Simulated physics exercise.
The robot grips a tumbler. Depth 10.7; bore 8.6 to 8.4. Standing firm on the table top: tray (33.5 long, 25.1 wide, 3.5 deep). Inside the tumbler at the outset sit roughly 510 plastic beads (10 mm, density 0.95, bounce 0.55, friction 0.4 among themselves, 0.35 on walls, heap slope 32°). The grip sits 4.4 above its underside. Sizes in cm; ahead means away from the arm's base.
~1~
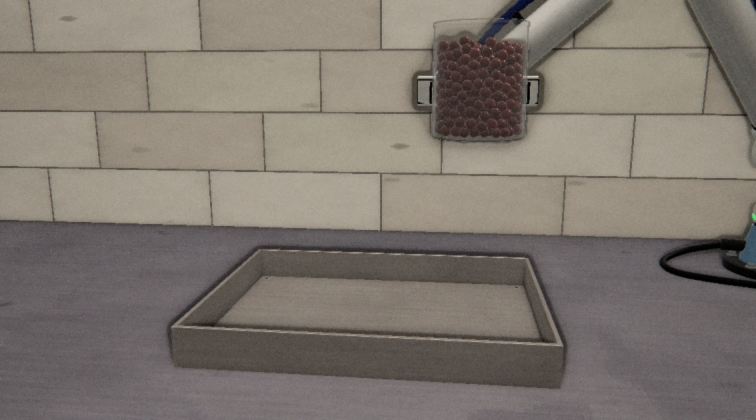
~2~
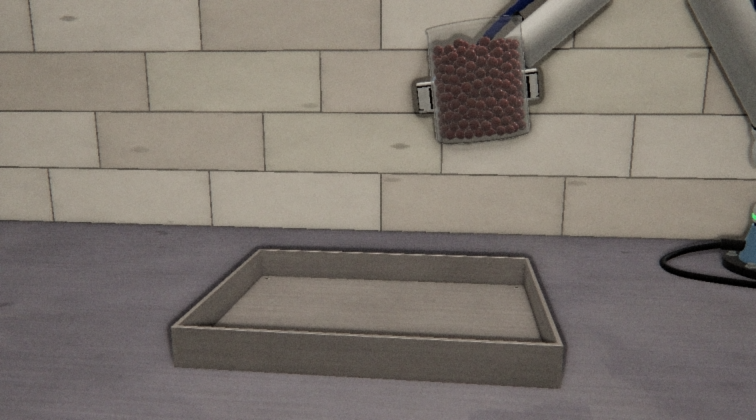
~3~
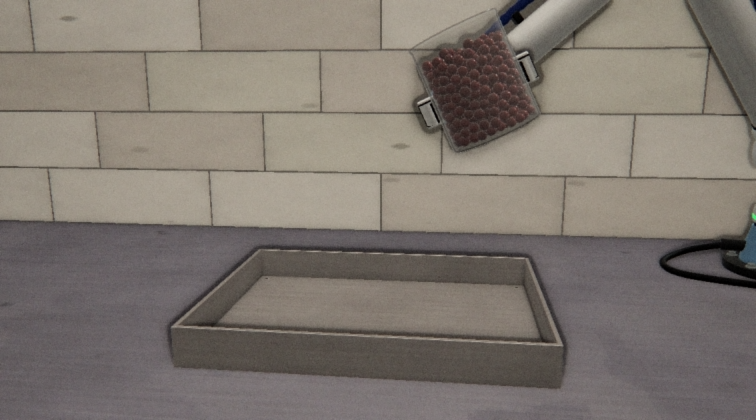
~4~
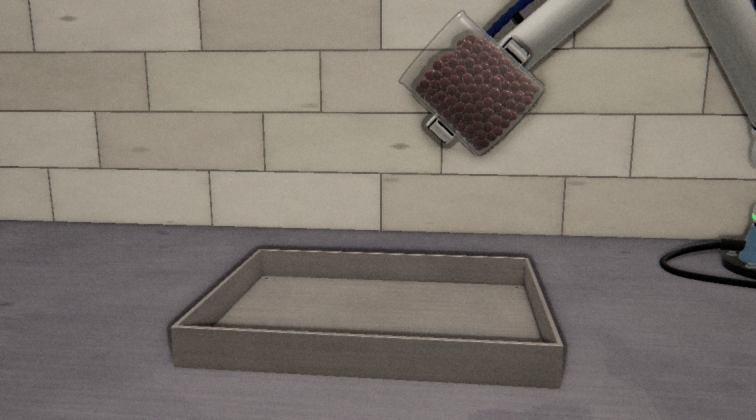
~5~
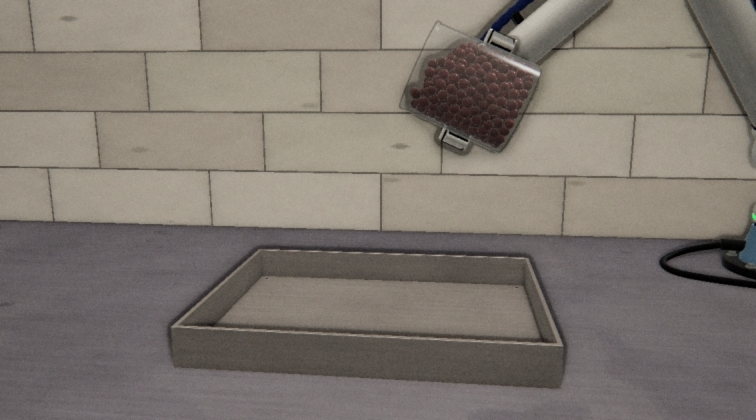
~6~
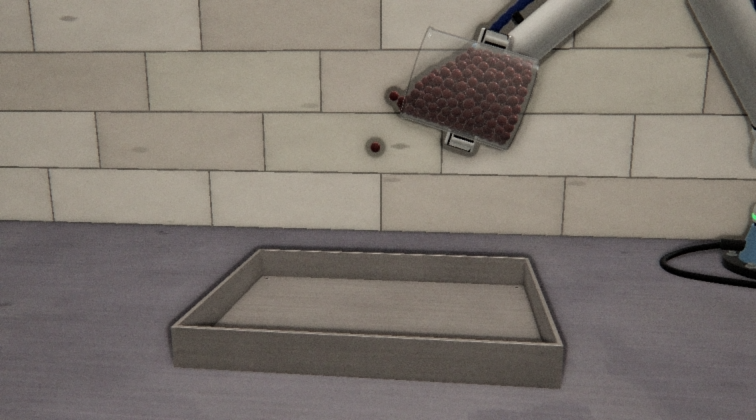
A robot arm tilted a clear tumbler full of dark red beads over to the left, above an empty tray on the table, until the beads slid to its rim and one dropped out.
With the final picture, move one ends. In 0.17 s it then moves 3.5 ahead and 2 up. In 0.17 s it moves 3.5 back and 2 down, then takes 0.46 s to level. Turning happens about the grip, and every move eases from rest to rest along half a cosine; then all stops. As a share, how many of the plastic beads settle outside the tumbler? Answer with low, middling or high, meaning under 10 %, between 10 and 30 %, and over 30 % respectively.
Middling.
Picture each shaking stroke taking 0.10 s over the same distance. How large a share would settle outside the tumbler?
Roughly 55 percent then.
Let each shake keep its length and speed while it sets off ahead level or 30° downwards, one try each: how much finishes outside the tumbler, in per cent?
Estimates, in order: 15 % then 10 %.
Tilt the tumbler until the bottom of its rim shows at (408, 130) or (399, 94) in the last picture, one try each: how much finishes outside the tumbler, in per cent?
Estimates in order: 40 % and 5 %.
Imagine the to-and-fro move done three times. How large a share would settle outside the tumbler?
About 40 per cent in that case.
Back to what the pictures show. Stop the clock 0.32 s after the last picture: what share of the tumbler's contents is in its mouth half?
Roughly 45 %.
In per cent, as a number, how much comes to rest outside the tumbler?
About 20 %.
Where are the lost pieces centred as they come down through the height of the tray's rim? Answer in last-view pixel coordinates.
Their middle lies around (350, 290).
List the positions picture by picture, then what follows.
In the first frame, tumbler middle at (479, 83), level; upper third of the load around (479, 62), from x 440 to 520, top at y 40; 513 in the tumbler.
In the second frame, tumbler middle at (478, 83), tilted 7° forward; upper third of the load around (479, 62), from x 435 to 520, top at y 40.
In the third frame, tumbler middle at (475, 84), tilted 25° forward; upper third of the load around (475, 65), from x 425 to 530, top at y 35.
In the fourth frame, tumbler middle at (472, 86), tilted 48° forward; upper third of the load around (473, 69), from x 420 to 535, top at y 40.
In the fifth frame, tumbler middle at (470, 89), tilted 66° forward; upper third of the load around (475, 71), from x 415 to 530, top at y 45.
In the sixth frame, tumbler middle at (470, 90), tilted 73° forward; upper third of the load around (480, 74), from x 375 to 530, top at y 50; 512 in the tumbler, 1 in flight or on a rim.
Then, 0.32 s after the last picture, tilted 73° forward, highest piece 27 above the table; 452 in the tumbler, 7 in the tray, 54 in flight or on a rim.
Then, 0.64 s after the last picture, tilted 20° forward, highest piece 30 above the table; 418 in the tumbler, 88 in the tray, 7 in flight or on a rim.
Then, 1.00 s after the last picture, level, highest piece 29 above the table; 417 in the tumbler, 95 in the tray, 1 in flight or on a rim.
Then, 2.05 s after the last picture, level, highest piece 29 above the table; 417 in the tumbler, 96 in the tray.
Final count, 417 in the tumbler, 96 in the tray. That is 19 % outside the tumbler.
